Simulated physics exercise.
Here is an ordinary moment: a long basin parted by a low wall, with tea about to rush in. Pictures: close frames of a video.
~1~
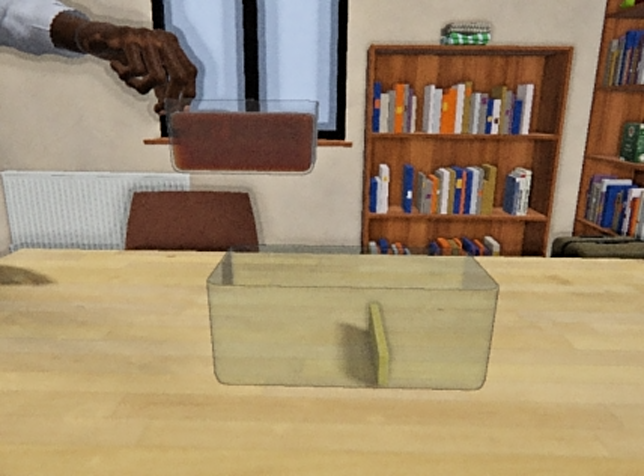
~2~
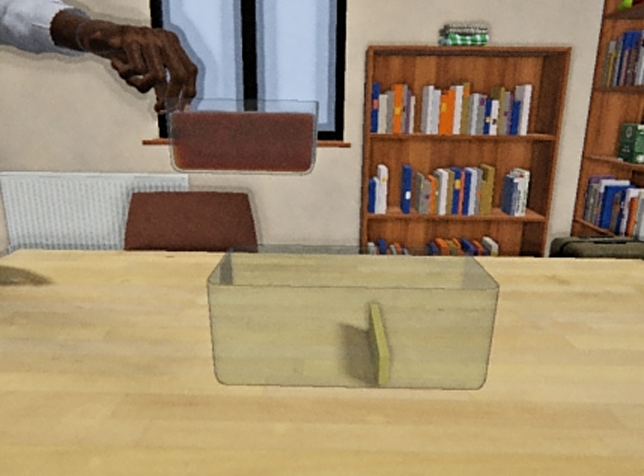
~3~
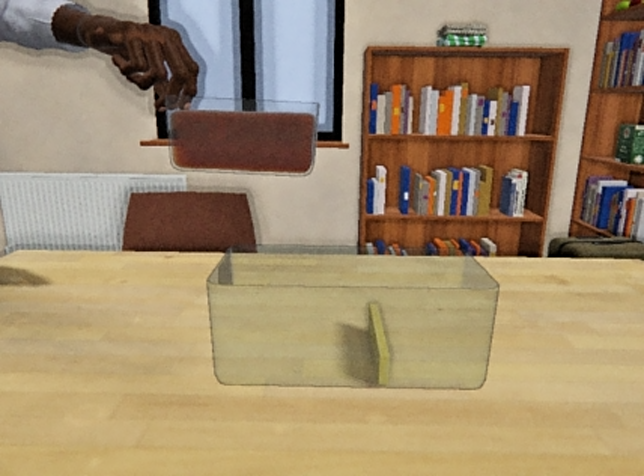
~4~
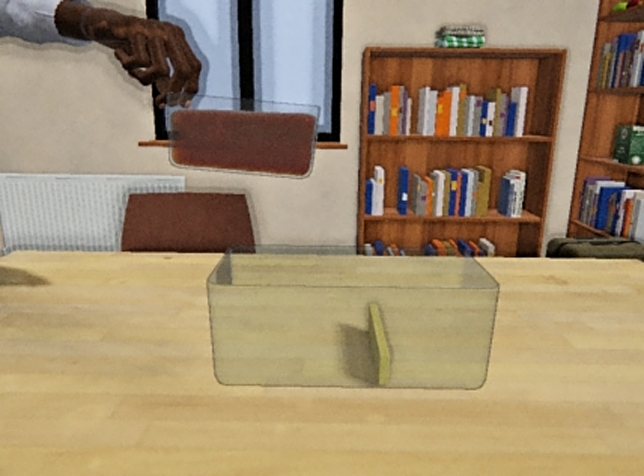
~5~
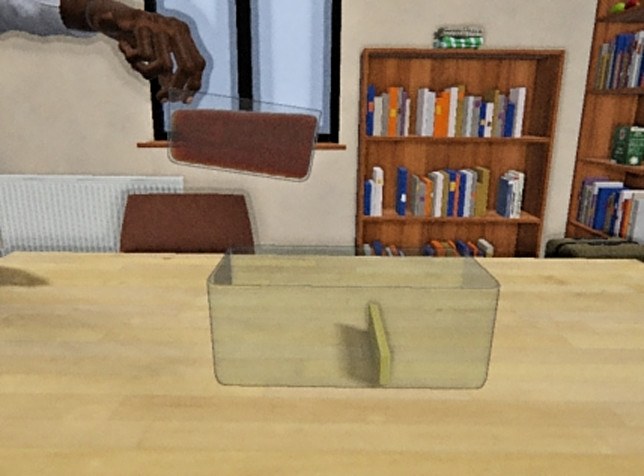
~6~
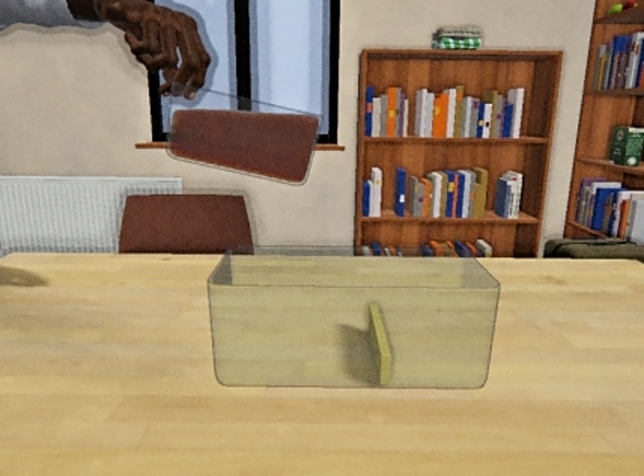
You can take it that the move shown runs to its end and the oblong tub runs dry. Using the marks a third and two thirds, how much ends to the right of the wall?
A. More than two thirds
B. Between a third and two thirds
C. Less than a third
Between a third and two thirds.
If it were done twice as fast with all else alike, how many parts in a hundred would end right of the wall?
I'd estimate about 30 percent ends up there.
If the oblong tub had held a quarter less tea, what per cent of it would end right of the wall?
I'd reckon close to 35 %.
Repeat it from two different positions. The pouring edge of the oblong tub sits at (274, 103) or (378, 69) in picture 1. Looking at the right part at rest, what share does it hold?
Estimate, in order: 10 and 60 per cent.
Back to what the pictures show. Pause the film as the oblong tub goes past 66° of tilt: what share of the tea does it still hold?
About 45 %.
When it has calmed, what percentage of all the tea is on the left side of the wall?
Near 45 %.
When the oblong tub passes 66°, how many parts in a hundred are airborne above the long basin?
Around 40 in a hundred, more or less.
A moment on, the tilt is 66° and 46 per cent is still to pour, 4 is left of the wall and 12 right of it.
Next, the tilt is 100° and 9 per cent is still to pour, 31 is left of the wall and 52 right of it.
Then the tilt is 107° and 0 per cent is still to pour, 46 is left of the wall and 50 right of it.
Later the tilt is 107° and 0 per cent is still to pour, 47 is left of the wall and 51 right of it.
Finally, 47 per cent lies left of the wall, 51 right of it and 3 outside.
